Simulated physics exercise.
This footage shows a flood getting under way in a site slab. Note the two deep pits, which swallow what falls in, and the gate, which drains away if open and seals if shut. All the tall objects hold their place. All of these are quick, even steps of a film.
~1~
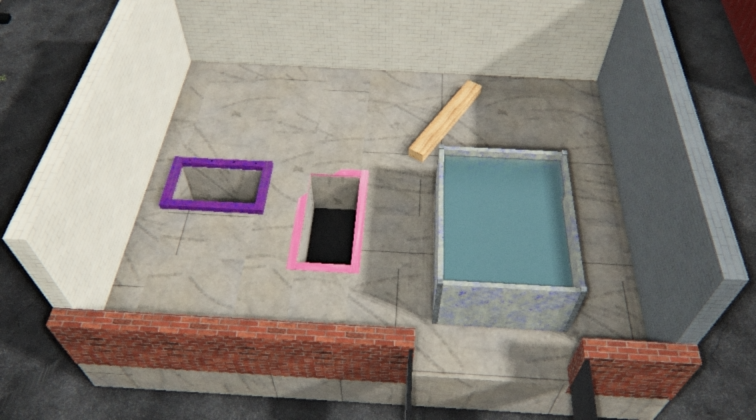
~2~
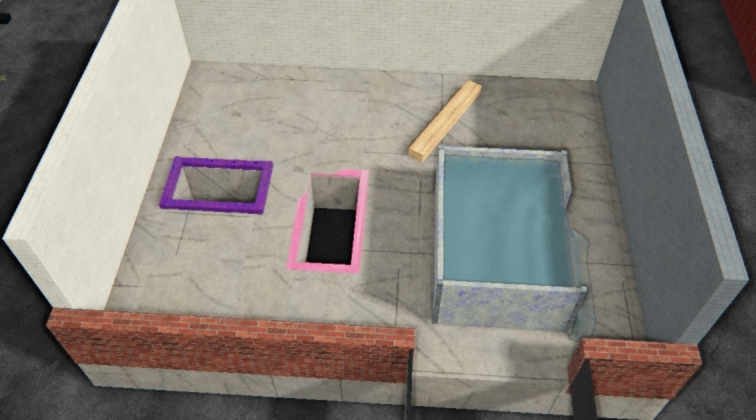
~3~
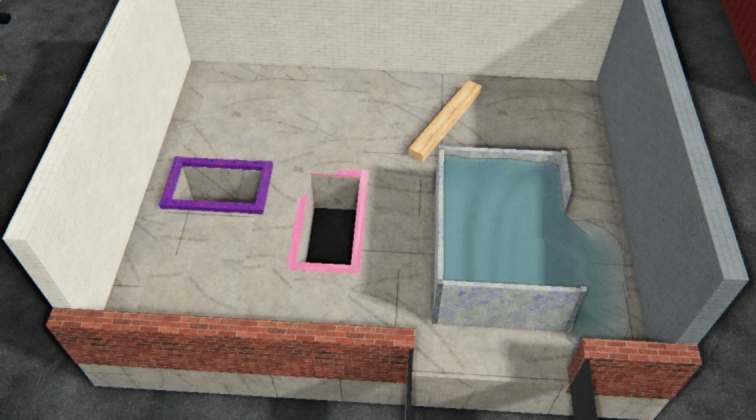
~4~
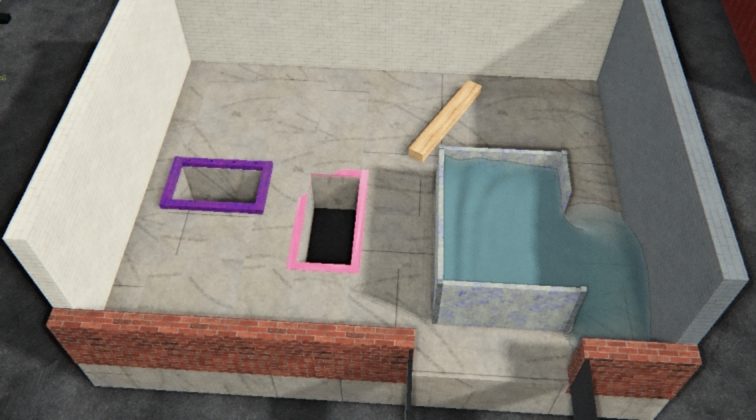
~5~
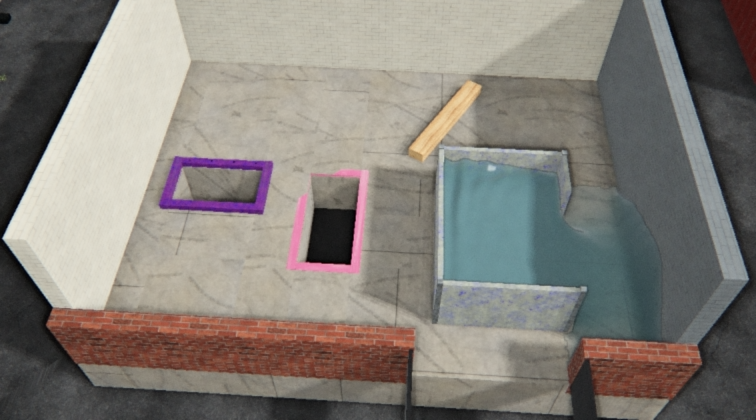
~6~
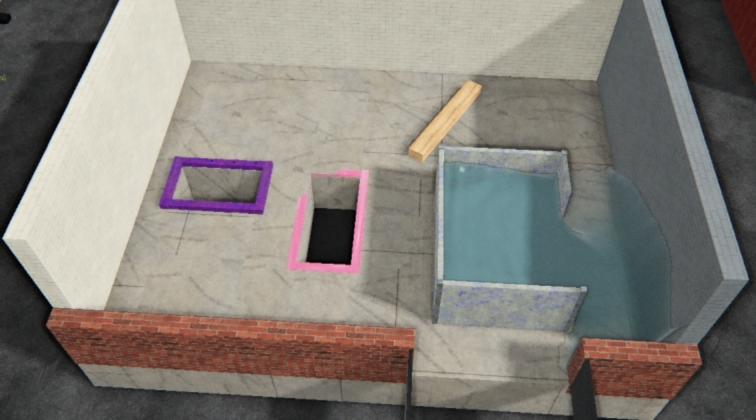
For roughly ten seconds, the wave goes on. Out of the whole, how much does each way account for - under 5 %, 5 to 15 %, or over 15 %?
The gate ends up high - past fifteen per cent. The pink pit ends up mid-range - five to fifteen per cent. The purple pit ends up low - beneath five per cent.
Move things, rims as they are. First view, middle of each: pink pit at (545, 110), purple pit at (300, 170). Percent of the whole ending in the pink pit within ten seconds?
The pink pit takes 45 per cent.
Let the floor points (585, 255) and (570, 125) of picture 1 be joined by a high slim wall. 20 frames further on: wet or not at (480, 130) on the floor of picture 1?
Submerged.
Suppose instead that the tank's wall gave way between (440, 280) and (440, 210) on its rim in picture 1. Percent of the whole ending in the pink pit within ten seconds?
Roughly 40 per cent goes to the pink pit.
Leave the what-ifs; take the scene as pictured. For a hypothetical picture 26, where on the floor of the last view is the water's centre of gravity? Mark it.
I'd put it at around (498, 215).
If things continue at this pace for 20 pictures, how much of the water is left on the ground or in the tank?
Some 90 per cent.
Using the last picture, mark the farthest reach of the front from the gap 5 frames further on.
The farthest wet spot is near (592, 83).
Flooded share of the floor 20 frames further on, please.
60 %.
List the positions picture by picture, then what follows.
The first frame shows still water in the water tank at (506, 217).
In the second frame, water pours out at (563, 263) and has run to (573, 336).
In the third frame, the front is at a hidden place, out from the gap at (562, 266).
In the fourth frame, the front is at (621, 216), out from the gap at (561, 268).
In the fifth frame, water pours out at (561, 269) and has run to (616, 193).
In the sixth frame, the front is at (612, 171), out from the gap at (561, 269).
A moment on, water covers 20 % of the floor; the gate 0 %, the pink pit 0 %, the purple pit 0 %.
Next, water covers 35 % of the floor; the gate 4 %, the pink pit 0 %, the purple pit 0 %.
Then, water covers 60 % of the floor; the gate 9 %, the pink pit 0 %, the purple pit 0 %.
Later, water covers 90 % of the floor; the gate 13 %, the pink pit 2 %, the purple pit 0 %.
In the end, water covers 95 % of the floor; the gate 17 %, the pink pit 10 %, the purple pit 0 %.
